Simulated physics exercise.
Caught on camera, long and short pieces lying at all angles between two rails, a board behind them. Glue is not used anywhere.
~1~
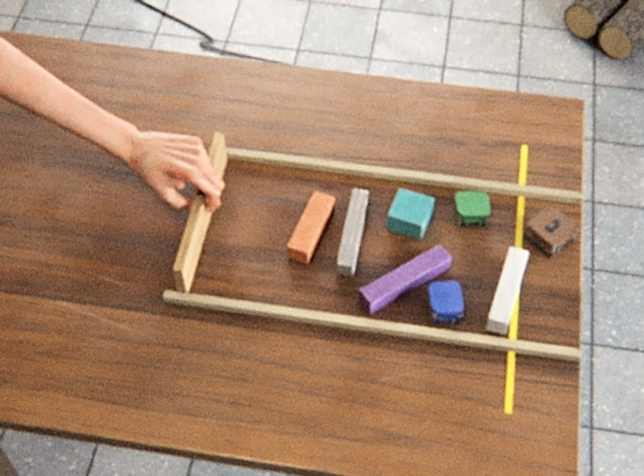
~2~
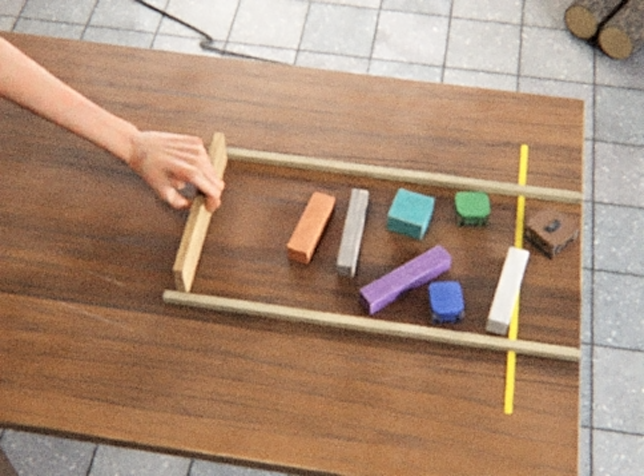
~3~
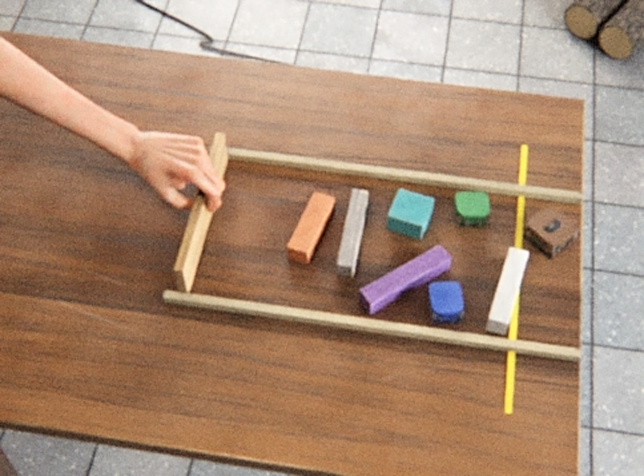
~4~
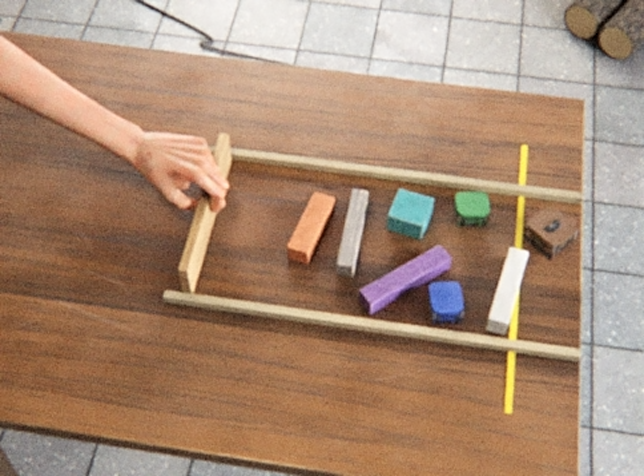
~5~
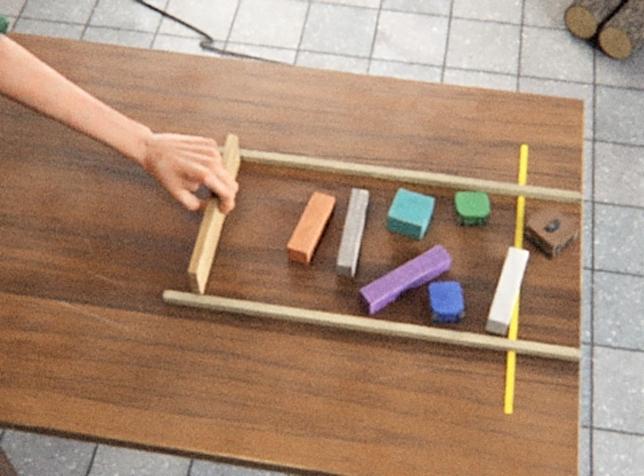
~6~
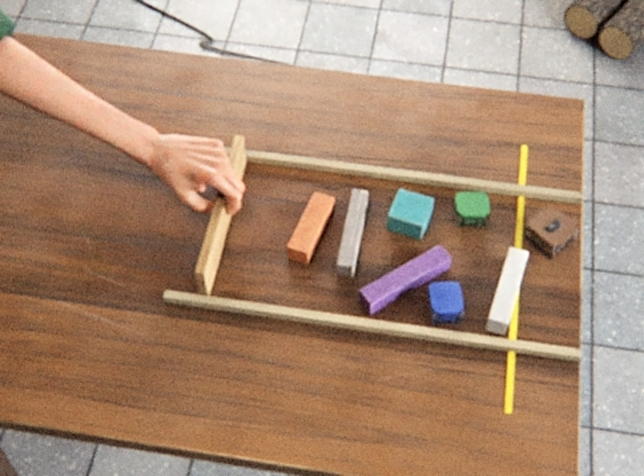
The footage shows a hand holding a board behind scattered coloured blocks between two wooden rails on a table, with a yellow tape line at right; after staying still, the hand slides the board slightly right, while the blocks remain unmoved.
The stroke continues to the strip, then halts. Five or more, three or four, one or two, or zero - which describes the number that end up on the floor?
Three to four.
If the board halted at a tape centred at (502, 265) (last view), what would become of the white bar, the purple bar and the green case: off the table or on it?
Here the white bar drops down while the purple bar remains in place and the green case drops down.
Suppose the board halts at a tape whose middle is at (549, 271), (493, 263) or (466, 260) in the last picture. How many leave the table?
Respectively, 6, 3 and 0.
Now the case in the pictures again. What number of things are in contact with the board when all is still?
The count comes out at 2.
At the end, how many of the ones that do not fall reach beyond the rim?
Overhang count: 3.
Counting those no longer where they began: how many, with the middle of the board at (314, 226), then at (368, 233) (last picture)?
That gives 1 for the first and 4 for the second.
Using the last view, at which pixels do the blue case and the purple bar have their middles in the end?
The blue case ends at (579, 333) and the purple bar at (558, 307).
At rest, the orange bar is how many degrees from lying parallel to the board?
It works out to near 0°.
Soon after, none off yet; brown case at rest near (550, 233); white bar at rest near (507, 290); green case at rest near (472, 210).
At rest, the number that fall off is three or four; fallen, green case, white bar and brown case.
